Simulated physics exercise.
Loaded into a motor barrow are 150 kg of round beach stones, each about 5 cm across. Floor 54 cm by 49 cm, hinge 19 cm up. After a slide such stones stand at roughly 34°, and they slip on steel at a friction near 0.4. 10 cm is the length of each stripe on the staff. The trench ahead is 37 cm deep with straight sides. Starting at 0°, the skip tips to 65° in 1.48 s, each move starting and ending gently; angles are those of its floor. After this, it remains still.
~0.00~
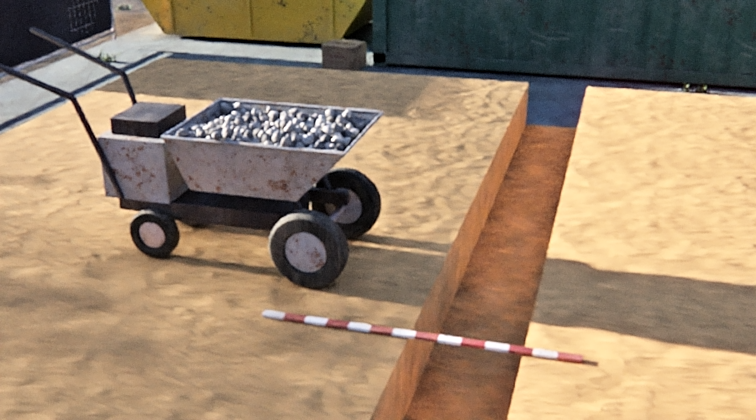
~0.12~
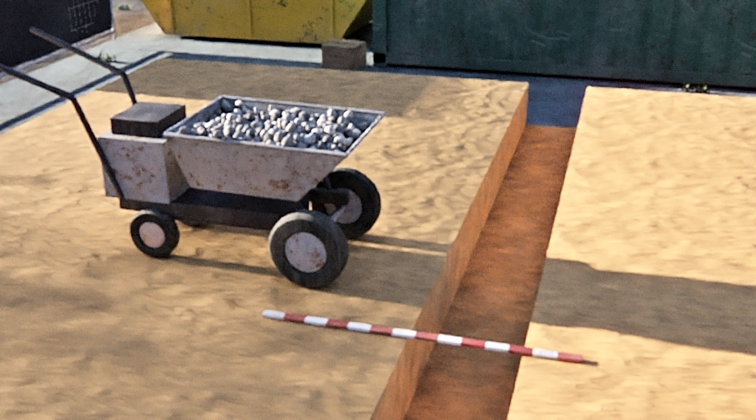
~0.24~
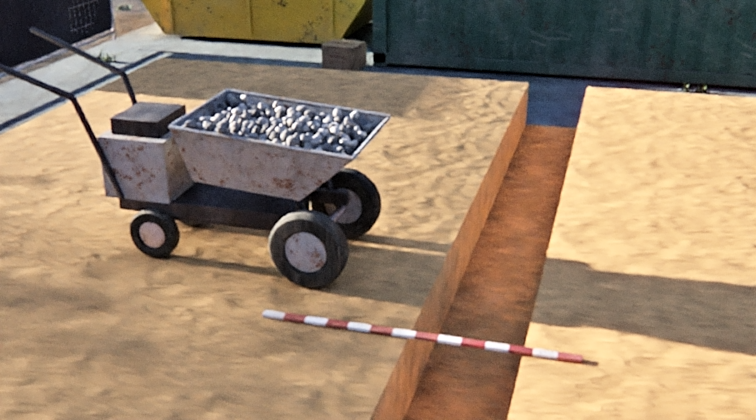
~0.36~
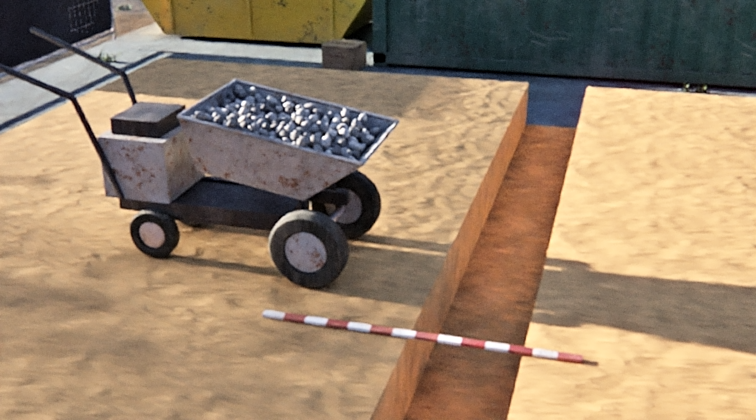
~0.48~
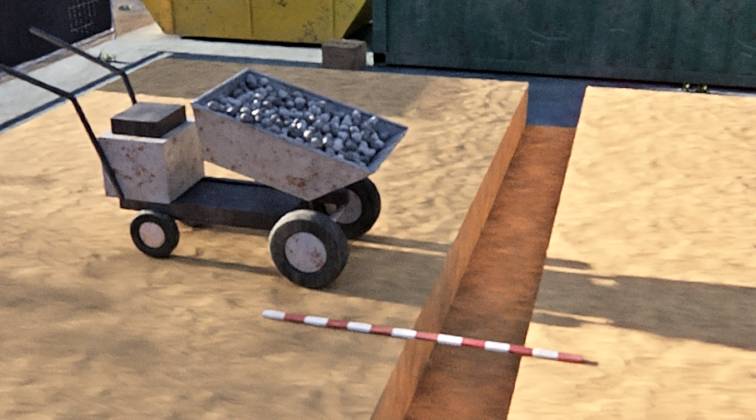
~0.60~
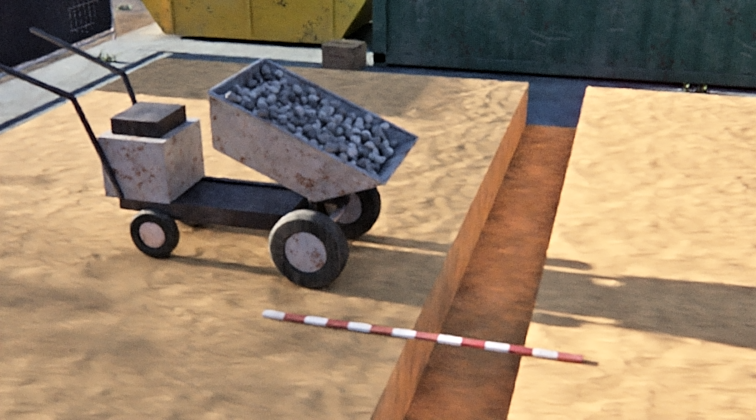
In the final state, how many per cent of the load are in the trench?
About 100 per cent are in the trench in the final state.
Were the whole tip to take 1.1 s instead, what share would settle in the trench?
Close to 100 percent, then.
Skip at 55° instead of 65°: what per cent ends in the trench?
Around 95 per cent would finish in the trench.
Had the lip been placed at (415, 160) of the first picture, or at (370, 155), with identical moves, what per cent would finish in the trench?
Around 50% for the first place and 95% for the second.
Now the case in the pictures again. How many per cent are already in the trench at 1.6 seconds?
Roughly 55% by that time.
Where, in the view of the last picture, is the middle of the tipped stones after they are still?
The resting stones are centred at roughly (492, 335).
After 1.1 s the floor is at 55°; 99 % in the skip, 1 % short of the trench, 1 % in the trench; the foremost stones are at (439, 230).
After 1.6 s the floor is at 65°; 43 % in the skip, 57 % in the trench; the foremost stones are at (528, 350).
After 1.9 s the floor is at 65°; 14 % in the skip, 86 % in the trench; the foremost stones are at (529, 343).
After 3.9 s the floor is at 65°; 0 % in the skip, 100 % in the trench; the foremost stones are at (528, 347).
